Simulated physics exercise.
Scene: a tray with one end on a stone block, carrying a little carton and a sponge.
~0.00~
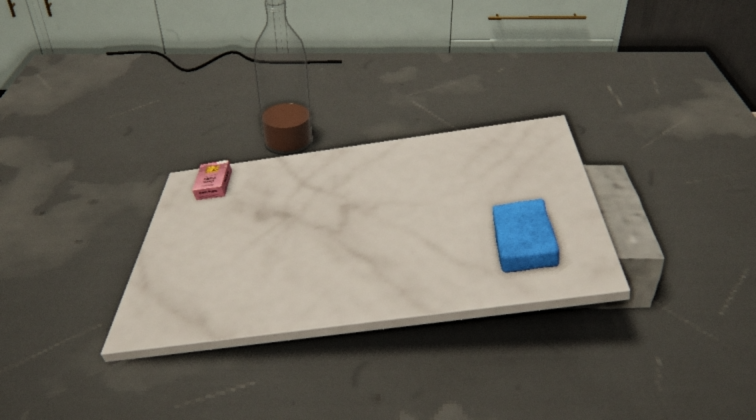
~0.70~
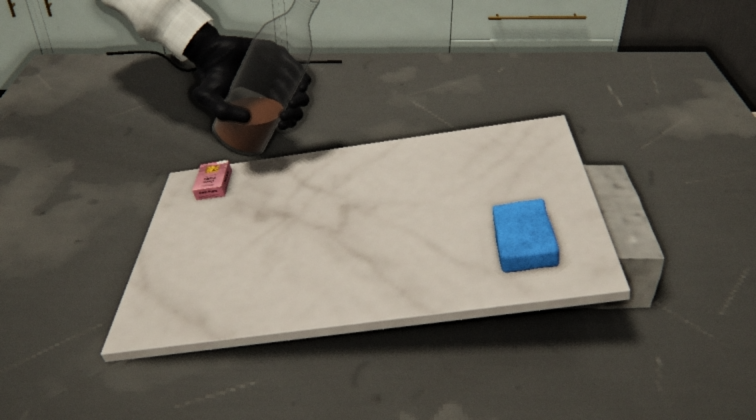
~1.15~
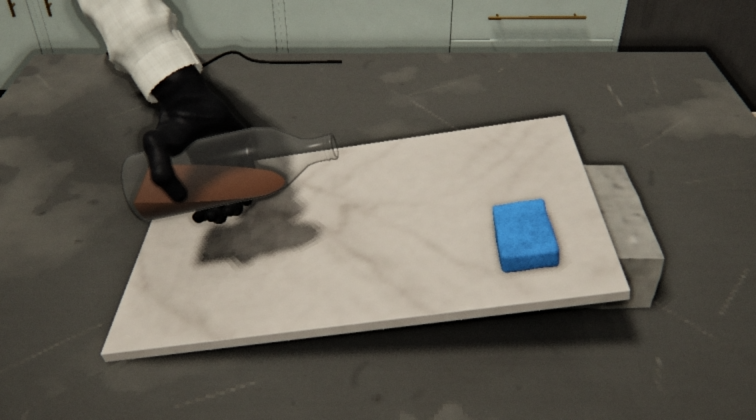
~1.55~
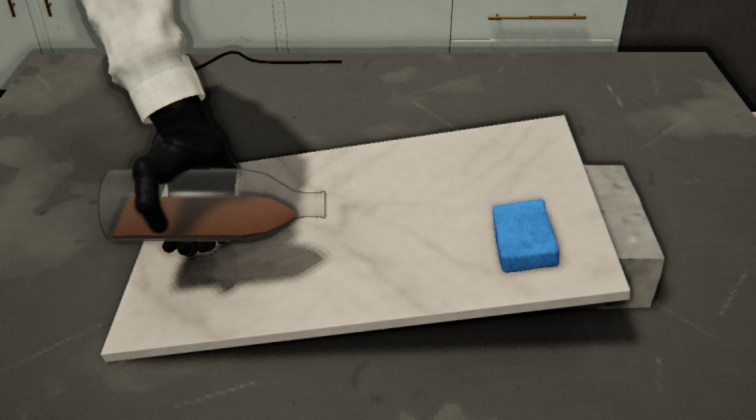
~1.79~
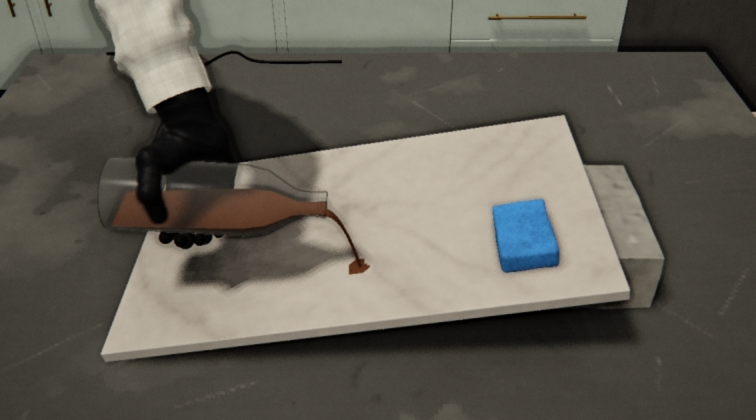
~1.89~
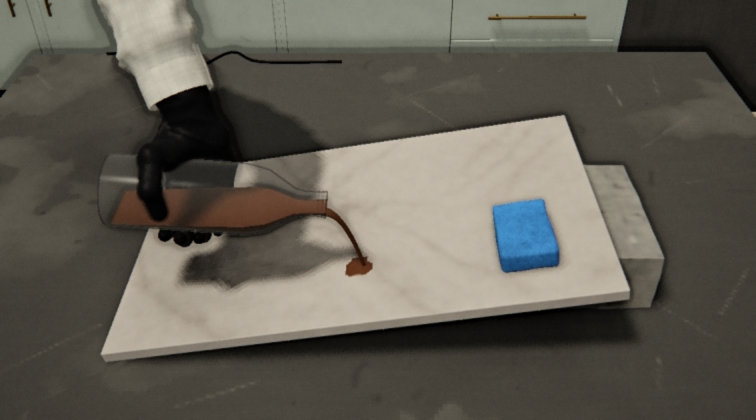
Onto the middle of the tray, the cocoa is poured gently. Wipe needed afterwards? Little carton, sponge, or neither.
On the left the little carton: No; on the right the sponge: No.
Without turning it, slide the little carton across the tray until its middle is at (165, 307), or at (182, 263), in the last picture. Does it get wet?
At the first place it is reached, at the second it is reached.
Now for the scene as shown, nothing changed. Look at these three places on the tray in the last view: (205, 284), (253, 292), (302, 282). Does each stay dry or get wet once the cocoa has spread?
The first is reached; the next reached; the last in the puddle.
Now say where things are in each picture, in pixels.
The tray slopes down to the left; bottle (282, 74) about a quarter full; little carton (213, 180); sponge (524, 235), in the first frame.
Bottle (273, 69) tipped 30° with all of its load; little carton (213, 180), in the second frame.
Bottle (238, 167) tipped 75° with all of its load; sponge (524, 235), in the third frame.
The tray slopes down to the left; bottle (222, 205) tipped 90° with all of its load, in the fourth frame.
The first of it lands; bottle (222, 199) tipped 95° with all of its load; sponge (524, 235), in the fifth frame.
The first of it lands; bottle (222, 197) tipped 95° with nearly all of its load; sponge (524, 235), in the sixth frame.
Around 2.6 s, it runs down to the left; the little carton is still dry; the sponge is still dry.
Around 4.6 s, it runs down to the left and off the end; the little carton is still dry; the sponge is still dry.
Around 8.6 s, it runs down to the left and off the end; the little carton is still dry; the sponge is still dry.
